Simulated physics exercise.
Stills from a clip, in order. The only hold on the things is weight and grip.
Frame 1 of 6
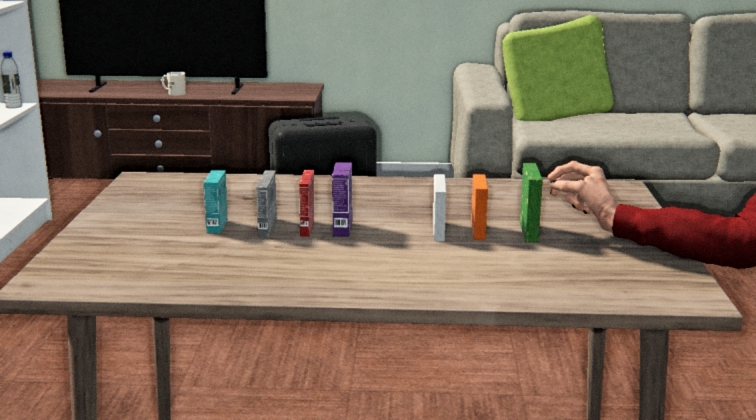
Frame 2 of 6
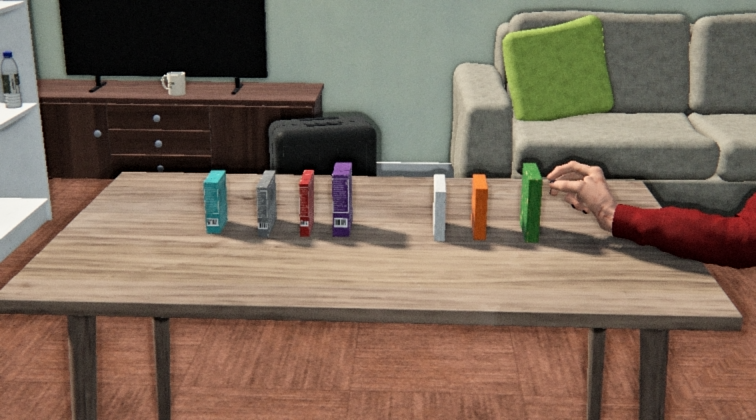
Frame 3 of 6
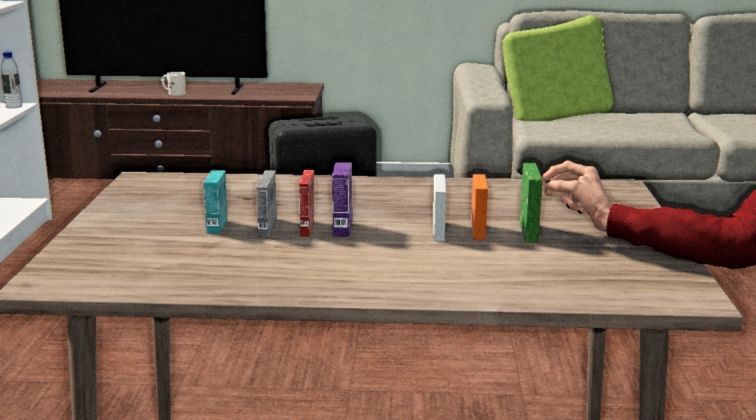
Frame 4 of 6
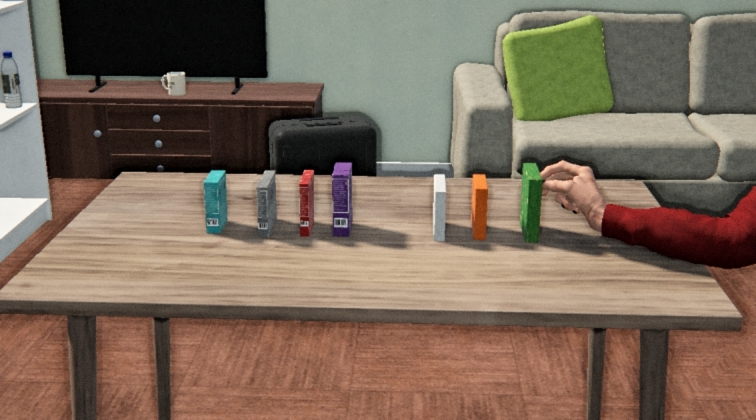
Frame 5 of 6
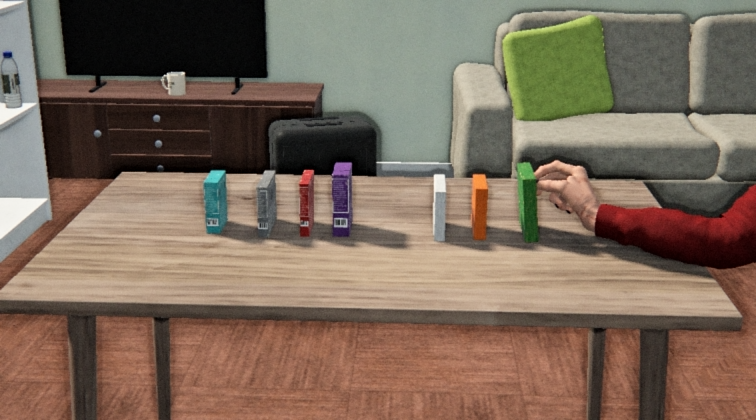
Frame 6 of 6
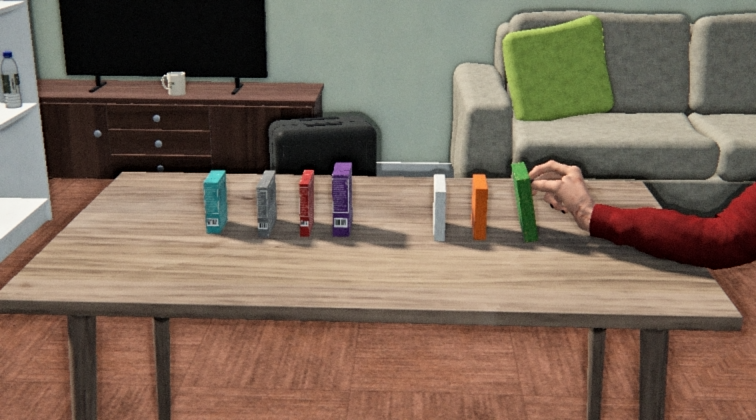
In this clip, seven upright blocks and packets stand in a spaced row on a wooden table, and a red-sleeved hand at the right moves slightly left against the green block, which then leans a little to the left.
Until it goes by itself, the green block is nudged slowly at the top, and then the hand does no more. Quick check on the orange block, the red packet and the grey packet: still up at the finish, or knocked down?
The orange block is knocked down; the red packet is still up; the grey packet is still up.
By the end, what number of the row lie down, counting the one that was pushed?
3.
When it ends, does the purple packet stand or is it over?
Result for the purple packet: Up.
Then, 0.30 s after the last picture, green block 59° over; orange block tipped 30° from how it was near (466, 207).
Then, 0.40 s after the last picture, green block 73° over; orange block tipped 64° from how it was near (453, 215); white block tipped 44° from how it was.
Then, 0.50 s after the last picture, green block 76° over; orange block on its side near (448, 220); white block on its side.
At rest, tipped over on the table, orange block and white block; the other 3 in place. Seen from the same camera at the end, orange block near (448, 220), red packet near (307, 203).
